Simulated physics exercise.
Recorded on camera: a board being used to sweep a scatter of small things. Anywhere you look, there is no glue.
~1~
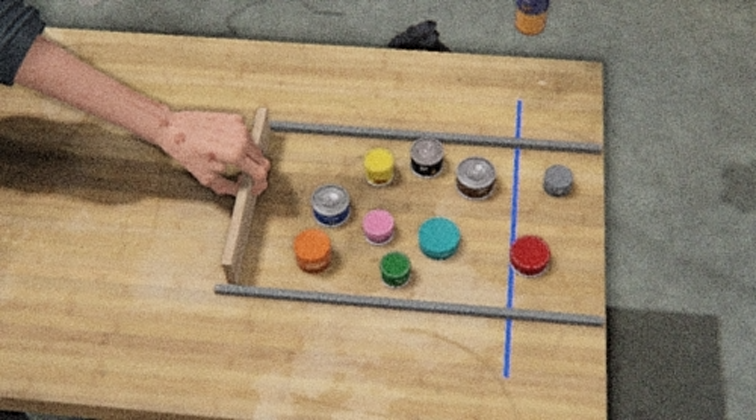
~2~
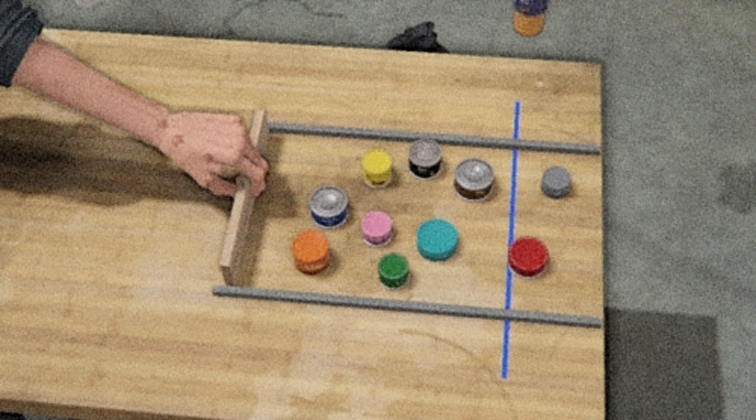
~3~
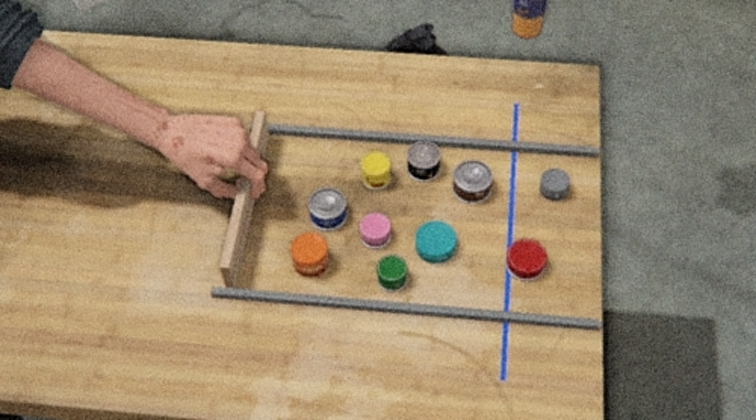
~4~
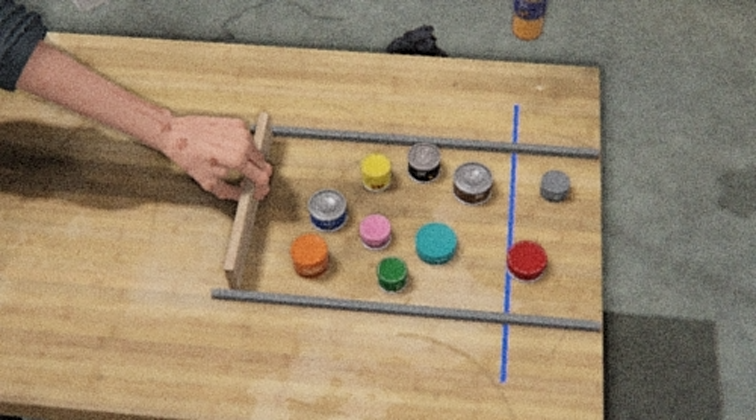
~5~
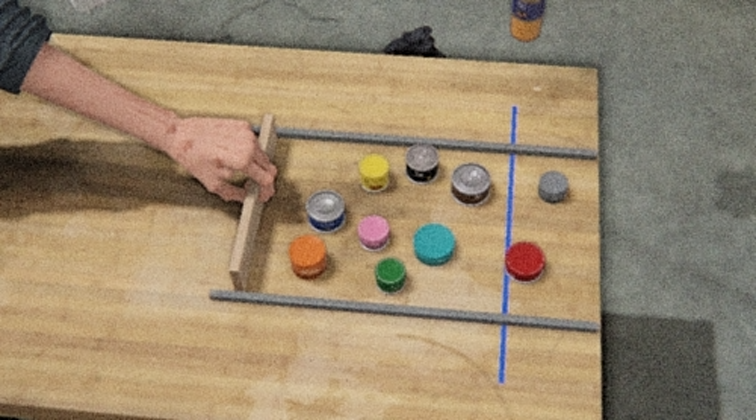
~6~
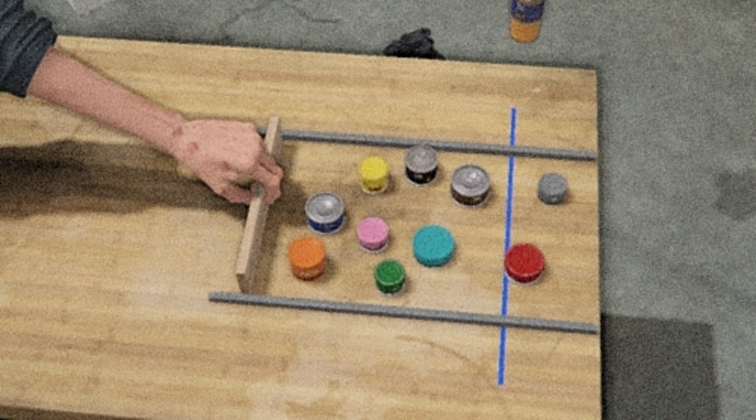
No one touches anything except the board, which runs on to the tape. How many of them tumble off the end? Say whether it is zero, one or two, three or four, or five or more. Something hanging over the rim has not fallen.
I expect the drop count to stay at nothing.
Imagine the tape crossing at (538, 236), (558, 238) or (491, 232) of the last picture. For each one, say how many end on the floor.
It would be 1, then 4, then 0.
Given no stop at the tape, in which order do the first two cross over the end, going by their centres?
Grey tub, red pot.
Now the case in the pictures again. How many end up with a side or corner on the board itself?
I count 5 of them.
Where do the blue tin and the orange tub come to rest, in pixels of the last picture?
Final pixels, roughly: (528, 221) for the first, (524, 276) for the other.
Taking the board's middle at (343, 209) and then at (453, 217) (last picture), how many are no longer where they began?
One spot: 3. Other spot: 9.
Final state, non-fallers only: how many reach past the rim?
My count gives 1.
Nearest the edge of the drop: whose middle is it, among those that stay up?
That one is the grey tub.
Soon after, none off yet; grey tub at rest near (552, 189); red pot at rest near (524, 264); brown tin at rest near (470, 186).
Then, none off yet; grey tub at rest near (552, 189); red pot at rest near (524, 264); brown tin moving near (478, 187).
At rest, the number that fall off is zero.
